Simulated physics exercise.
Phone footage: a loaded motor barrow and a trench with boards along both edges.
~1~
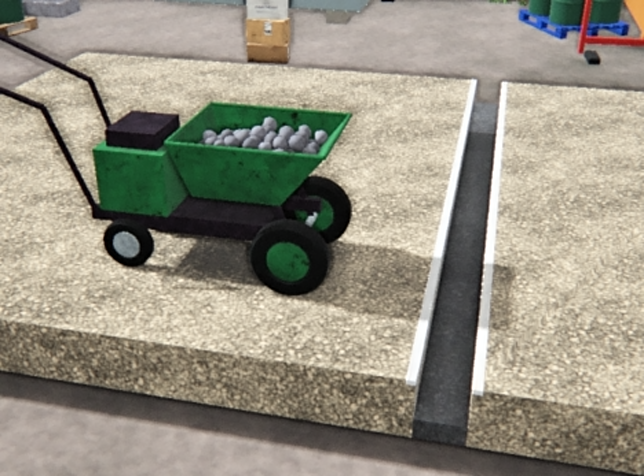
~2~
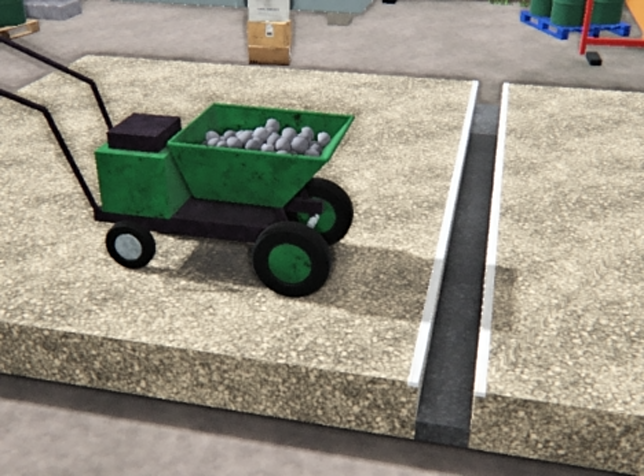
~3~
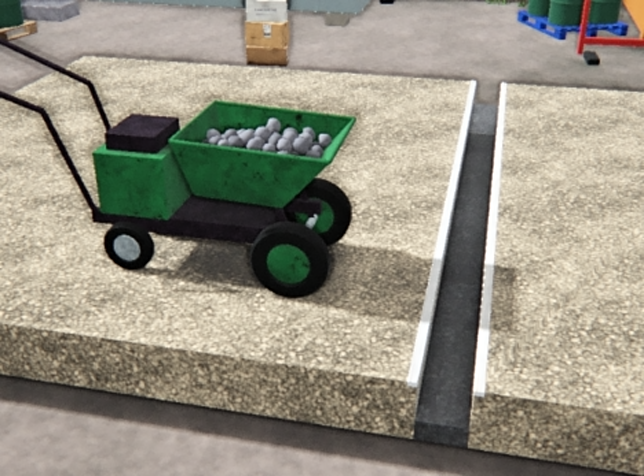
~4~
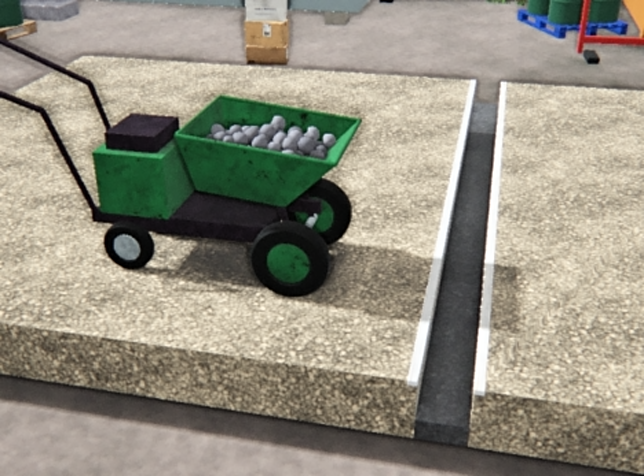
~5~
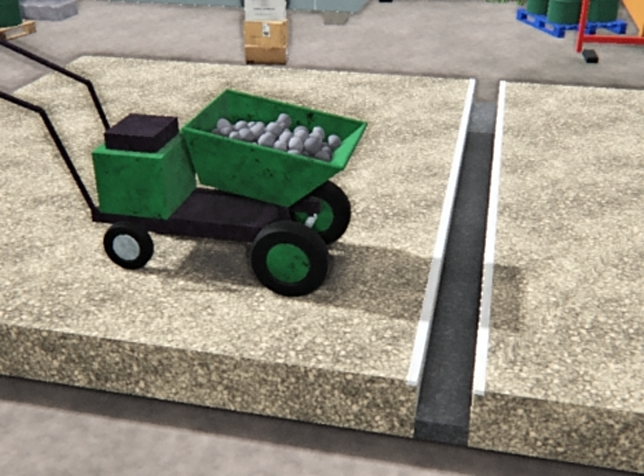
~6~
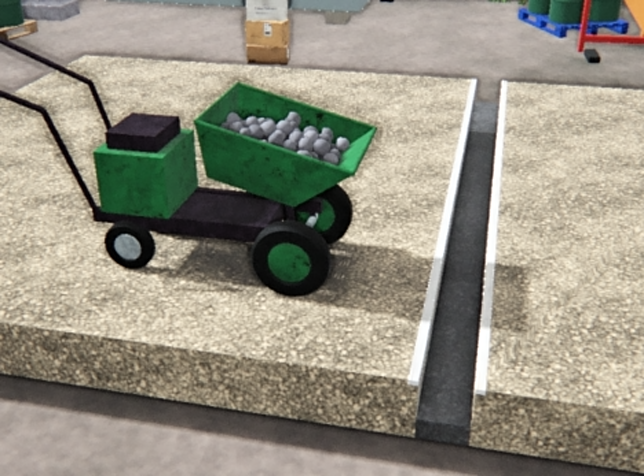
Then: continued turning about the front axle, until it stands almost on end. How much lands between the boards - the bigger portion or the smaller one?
The bigger portion lands there.
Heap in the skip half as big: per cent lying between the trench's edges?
It lands at roughly 100 per cent.
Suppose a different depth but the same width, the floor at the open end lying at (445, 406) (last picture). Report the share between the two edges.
Estimate: Approx. 70 in a hundred.
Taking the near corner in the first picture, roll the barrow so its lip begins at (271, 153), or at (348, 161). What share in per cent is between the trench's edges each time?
Roughly 30 per cent, and 80 per cent.
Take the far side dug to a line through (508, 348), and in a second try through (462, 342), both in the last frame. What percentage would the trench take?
First case 100 %, second case 60 %.
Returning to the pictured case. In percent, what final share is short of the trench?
Roughly 5 per cent of the load.
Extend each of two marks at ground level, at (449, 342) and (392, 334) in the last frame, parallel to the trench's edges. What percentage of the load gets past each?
Respectively 50 and 100 percent.
Soon after the last picture, skip tipped well over; all in the skip.
A little later, skip tipped steeply; most in the skip; a stray few short of the trench; a small part in or heaped over the trench; a stray few falling.
Later still, skip tipped right over; a small part in the skip; a small part short of the trench; most in or heaped over the trench.
At rest, skip tipped right over; a small part short of the trench; nearly all in or heaped over the trench; a stray few beyond it.
